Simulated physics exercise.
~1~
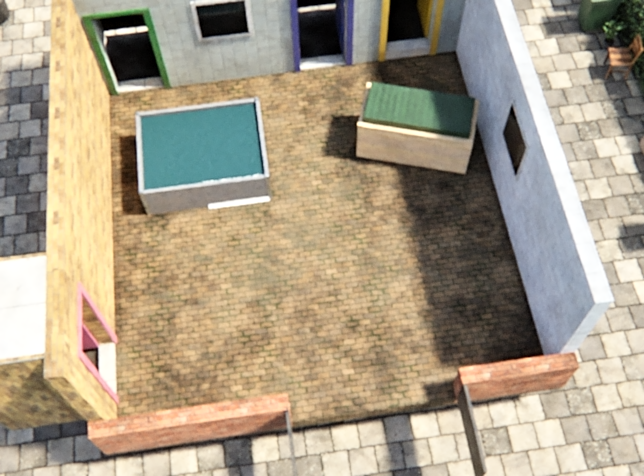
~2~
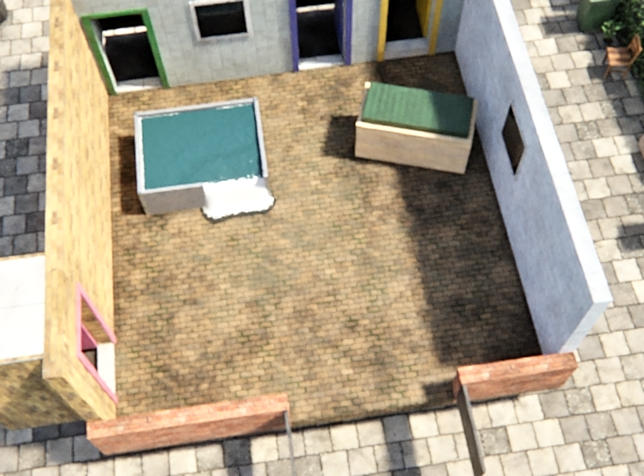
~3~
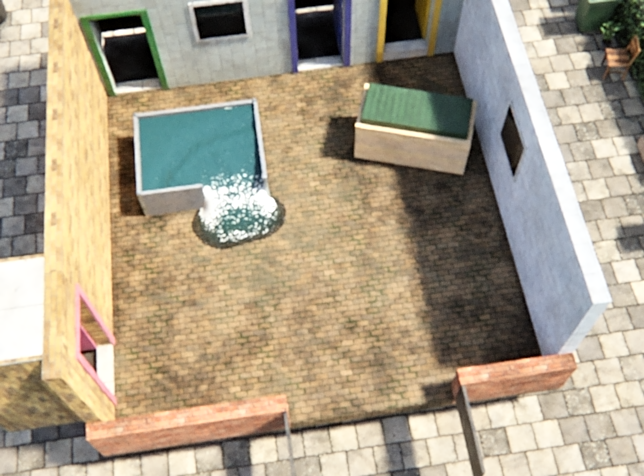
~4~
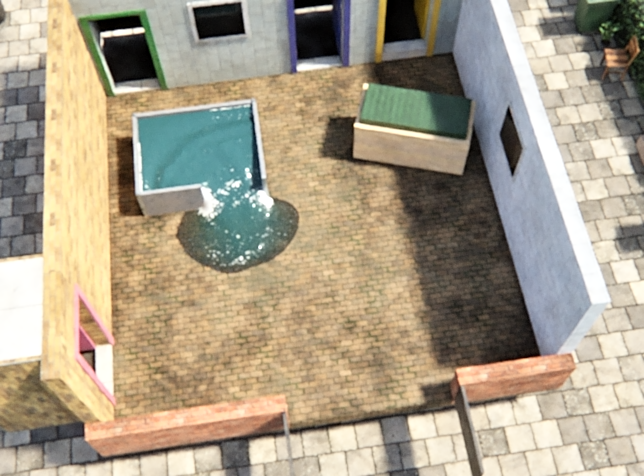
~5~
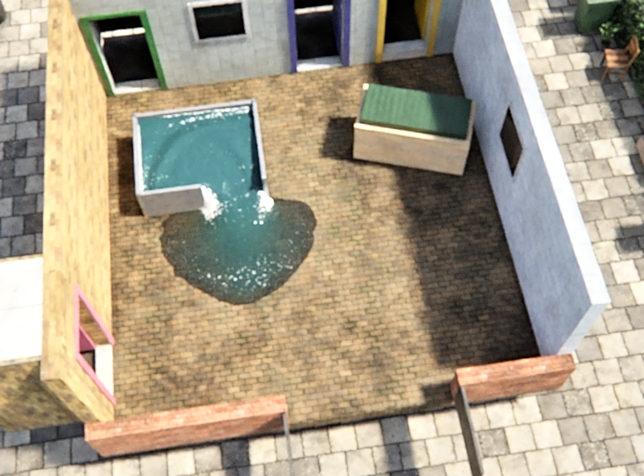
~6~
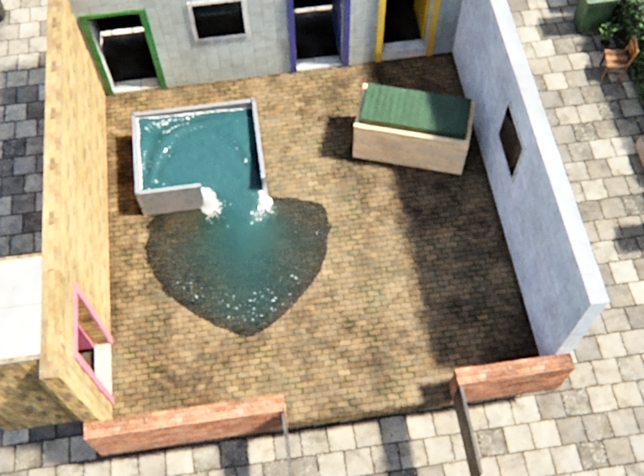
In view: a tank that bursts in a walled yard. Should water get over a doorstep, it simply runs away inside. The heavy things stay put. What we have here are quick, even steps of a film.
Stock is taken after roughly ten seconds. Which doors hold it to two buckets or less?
As I see it, the yellow door will most likely keep inside the limit; the pink door will most likely go past the limit; the green door will most likely keep inside the limit; the blue door will most likely keep inside the limit.
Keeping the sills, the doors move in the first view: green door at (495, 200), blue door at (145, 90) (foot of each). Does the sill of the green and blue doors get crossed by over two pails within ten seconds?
Well, the green one stays short of the threshold, while the blue one stays short of the threshold.
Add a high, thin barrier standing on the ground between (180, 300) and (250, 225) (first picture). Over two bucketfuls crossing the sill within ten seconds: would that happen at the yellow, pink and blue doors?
Here's how it goes: The yellow one remains below, the pink one remains below, the blue one remains below.
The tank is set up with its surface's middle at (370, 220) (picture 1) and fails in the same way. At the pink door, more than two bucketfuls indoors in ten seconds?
Pink: Undershoots.
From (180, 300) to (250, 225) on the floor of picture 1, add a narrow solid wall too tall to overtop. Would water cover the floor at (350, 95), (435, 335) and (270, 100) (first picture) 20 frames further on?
In order: Untouched, soaked, untouched.
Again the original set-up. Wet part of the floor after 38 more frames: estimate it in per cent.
I'd put it at roughly 55 per cent.
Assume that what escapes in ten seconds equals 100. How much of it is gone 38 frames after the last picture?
Close to 75 out of every hundred.
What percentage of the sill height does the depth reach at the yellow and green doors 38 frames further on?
In order: Roughly 0 % and 0 %.
A moment on, water covers 30 % of the floor; the yellow door not reached, the pink door not reached, the green door not reached, the blue door not reached.
Next, water covers 45 % of the floor; the yellow door not reached, the pink door wet at the sill, nothing in, the green door not reached, the blue door not reached.
Then, water covers 50 % of the floor; the yellow door not reached, the pink door under two buckets in, the green door not reached, the blue door not reached.
Later, water covers 55 % of the floor; the yellow door not reached, the pink door over two buckets in, the green door not reached, the blue door not reached.
In the end, water covers 75 % of the floor; the yellow door not reached, the pink door over two buckets in, the green door under two buckets in, the blue door not reached.
